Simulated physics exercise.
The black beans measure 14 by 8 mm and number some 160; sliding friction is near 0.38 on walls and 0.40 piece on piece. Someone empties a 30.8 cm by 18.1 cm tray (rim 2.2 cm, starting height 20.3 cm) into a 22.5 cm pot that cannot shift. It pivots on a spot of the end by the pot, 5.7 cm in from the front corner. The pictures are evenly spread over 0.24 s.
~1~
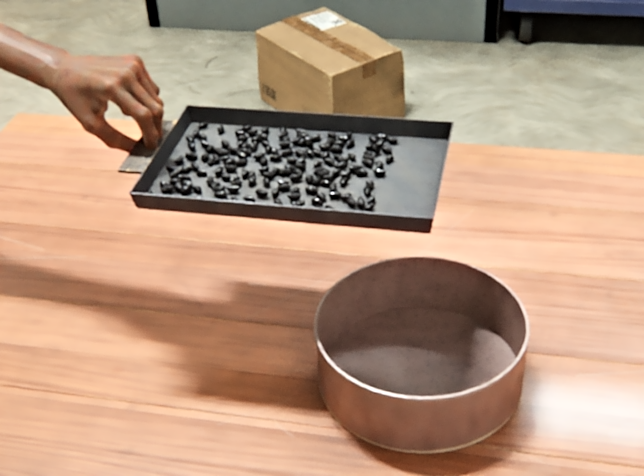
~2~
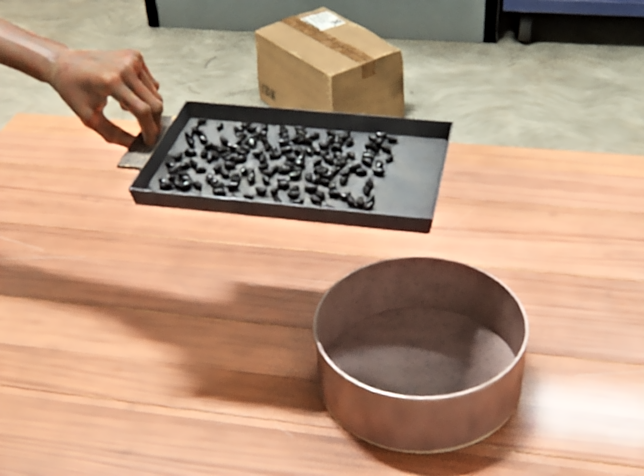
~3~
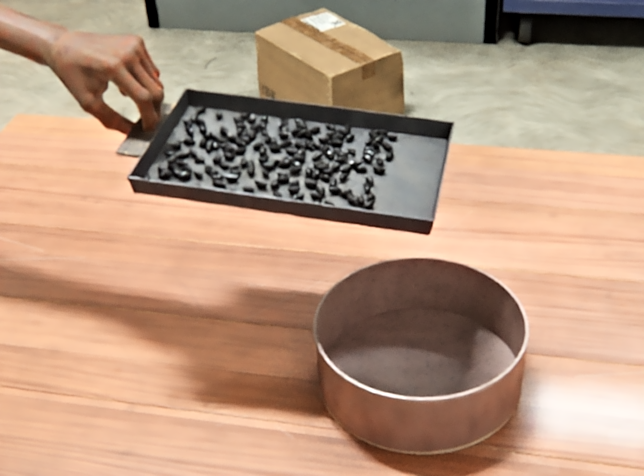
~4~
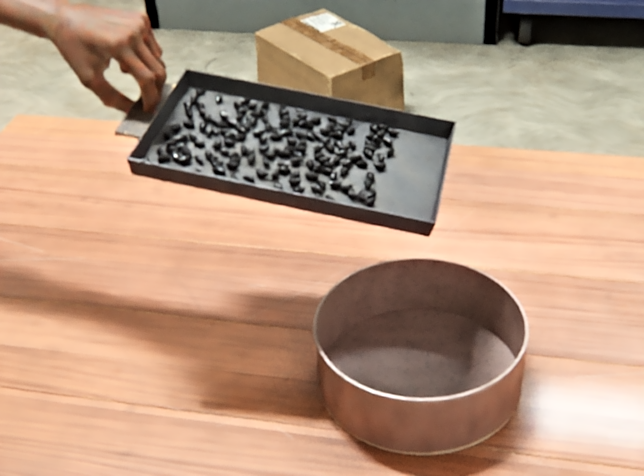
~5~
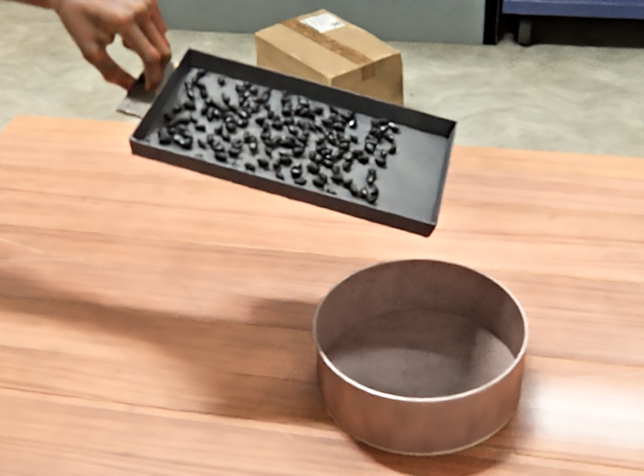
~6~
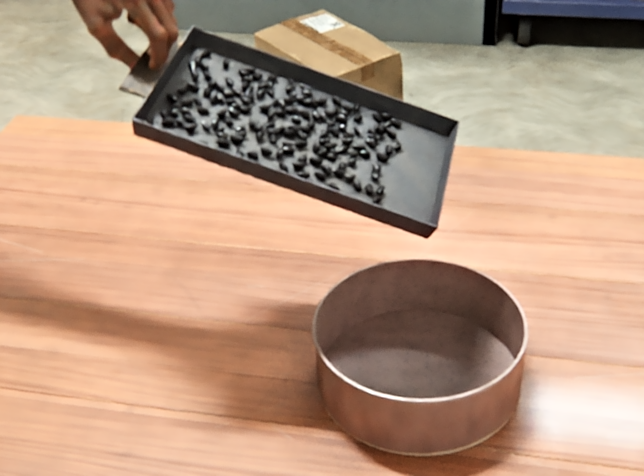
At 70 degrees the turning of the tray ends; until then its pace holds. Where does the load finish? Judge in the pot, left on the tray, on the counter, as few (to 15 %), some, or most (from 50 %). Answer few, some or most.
Pot some, tray some, counter some.
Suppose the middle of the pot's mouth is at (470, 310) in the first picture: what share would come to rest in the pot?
About 60 per cent.
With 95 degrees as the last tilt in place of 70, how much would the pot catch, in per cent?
It would be near 70 per cent.
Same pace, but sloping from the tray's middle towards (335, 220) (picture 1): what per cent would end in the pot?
Some 70 per cent.
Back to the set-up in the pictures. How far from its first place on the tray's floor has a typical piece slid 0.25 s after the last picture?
Some 5 cm.
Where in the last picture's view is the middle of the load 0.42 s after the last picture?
Around (436, 182).
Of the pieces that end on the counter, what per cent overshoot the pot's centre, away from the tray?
Roughly 100 per cent.
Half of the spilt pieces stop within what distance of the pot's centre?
Roughly 36 cm.
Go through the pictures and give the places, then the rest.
Tray tilt 0 degrees, front corners at (134, 191) and (430, 216); middle of the pieces at (275, 171); pot at (421, 321), in the first picture.
Tray tilt 1 degrees, front corners at (133, 187) and (430, 216); middle of the pieces at (275, 169), in the second picture.
Tray tilt 4 degrees, front corners at (132, 175) and (431, 218), lowest corner right front; middle of the pieces at (275, 162), in the third picture.
Tray tilt 9 degrees, front corners at (132, 157) and (432, 220), lowest corner right front; middle of the pieces at (275, 151), in the fourth picture.
Tray tilt 14 degrees, front corners at (133, 137) and (434, 222), lowest corner right front; middle of the pieces at (277, 140), in the fifth picture.
Tray tilt 19 degrees, front corners at (137, 118) and (435, 223), lowest corner right front; middle of the pieces at (294, 128); pot at (419, 323), in the sixth picture.
Then, 0.25 s after the last picture, tilt 45 degrees; the tray holds 100 %, the pot 0 %.
Then, 0.42 s after the last picture, tilt 62 degrees; the tray holds 100 %, the pot 0 %.
Then, 0.71 s after the last picture, tilt 70 degrees; the tray holds 45 %, the pot 30 %.
In the end, pot 40 %, tray 40 %, counter 20 %.
